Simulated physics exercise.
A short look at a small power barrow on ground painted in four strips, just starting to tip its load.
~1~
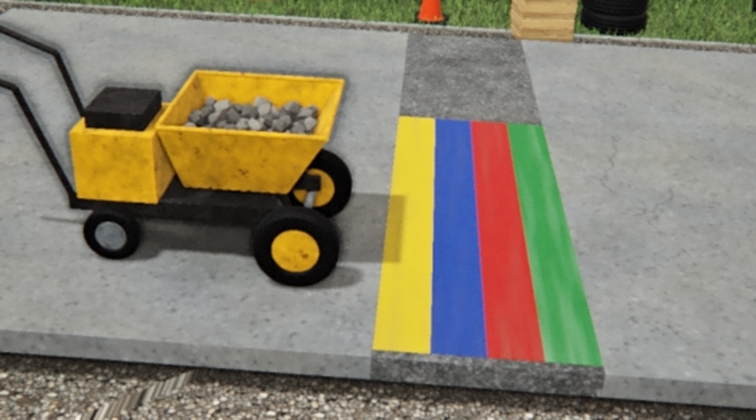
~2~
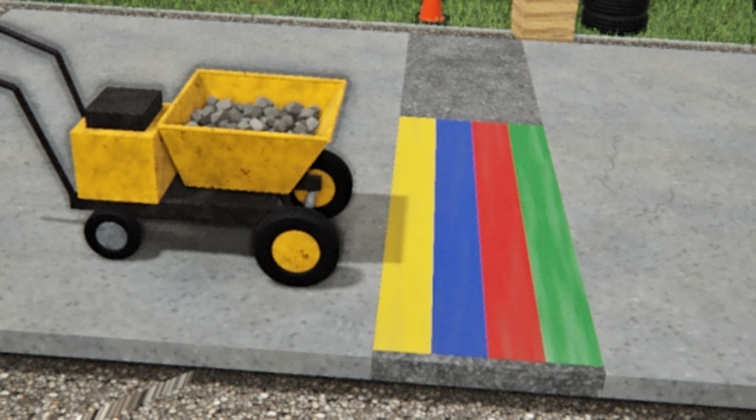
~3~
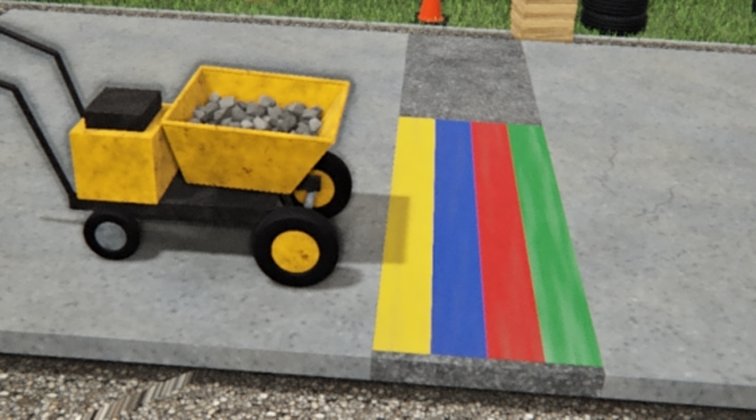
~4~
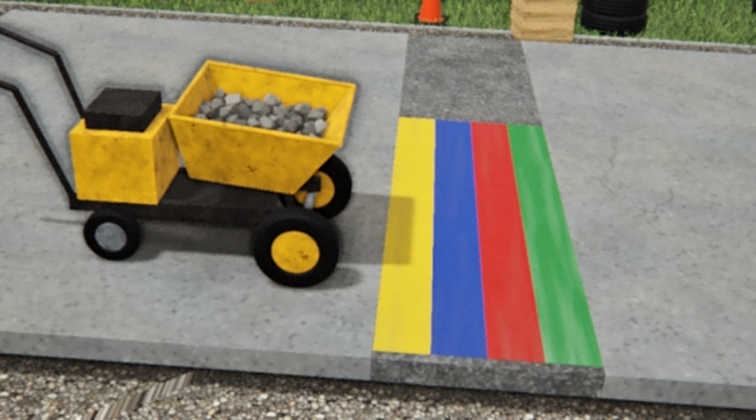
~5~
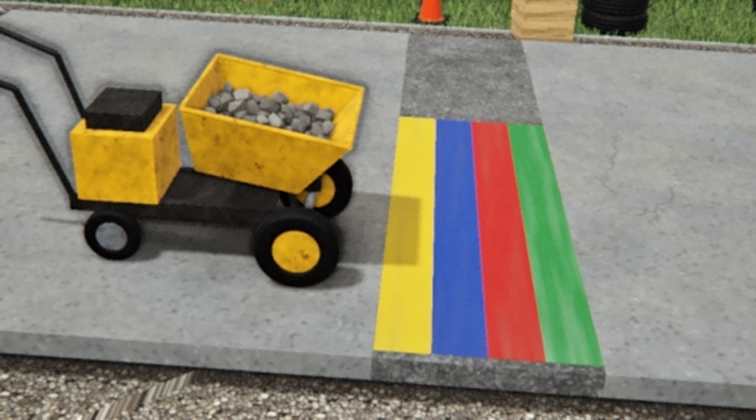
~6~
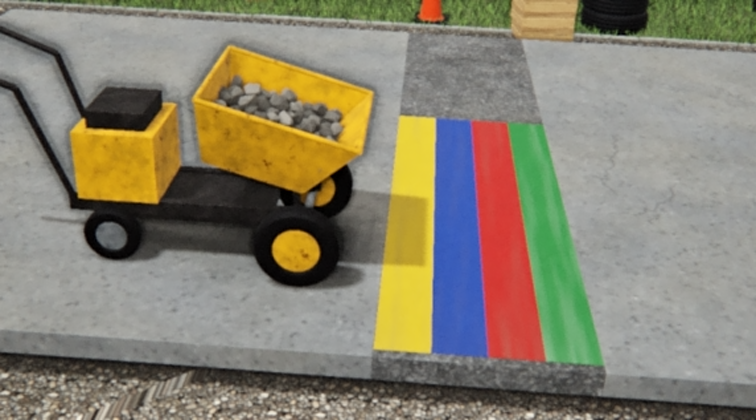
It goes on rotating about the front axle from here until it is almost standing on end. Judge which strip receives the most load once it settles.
The strip receiving the most is the blue one.
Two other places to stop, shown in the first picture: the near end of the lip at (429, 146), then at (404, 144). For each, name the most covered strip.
On the first try it comes out as the green strip, and on the second as red.
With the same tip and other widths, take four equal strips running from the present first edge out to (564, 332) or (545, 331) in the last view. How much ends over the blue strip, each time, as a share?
Shares: 40 %; then 40 %.
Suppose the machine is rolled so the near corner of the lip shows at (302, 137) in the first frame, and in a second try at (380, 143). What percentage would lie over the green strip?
That would be roughly 10 in a hundred and then roughly 20 in a hundred.
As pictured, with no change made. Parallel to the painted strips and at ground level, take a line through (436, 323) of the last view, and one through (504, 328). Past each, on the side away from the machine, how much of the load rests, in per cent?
Some 70 and some 20 per cent, respectively.
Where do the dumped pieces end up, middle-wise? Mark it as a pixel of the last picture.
Close to (464, 256), more or less.
Soon, skip tipped steeply; all in the skip.
A while on, skip tipped right over; nearly all in the skip; a small part over the blue strip; a stray few falling.
Towards the end, skip tipped right over; about a third in the skip; a small part over the yellow strip; about a third over the blue strip; about a quarter over the red strip; a small part over the green strip; a stray few off the paint.
Finally, skip tipped right over; a small part in the skip; about a quarter over the yellow strip; about half over the blue strip; about a quarter over the red strip; a small part over the green strip; a stray few off the paint.
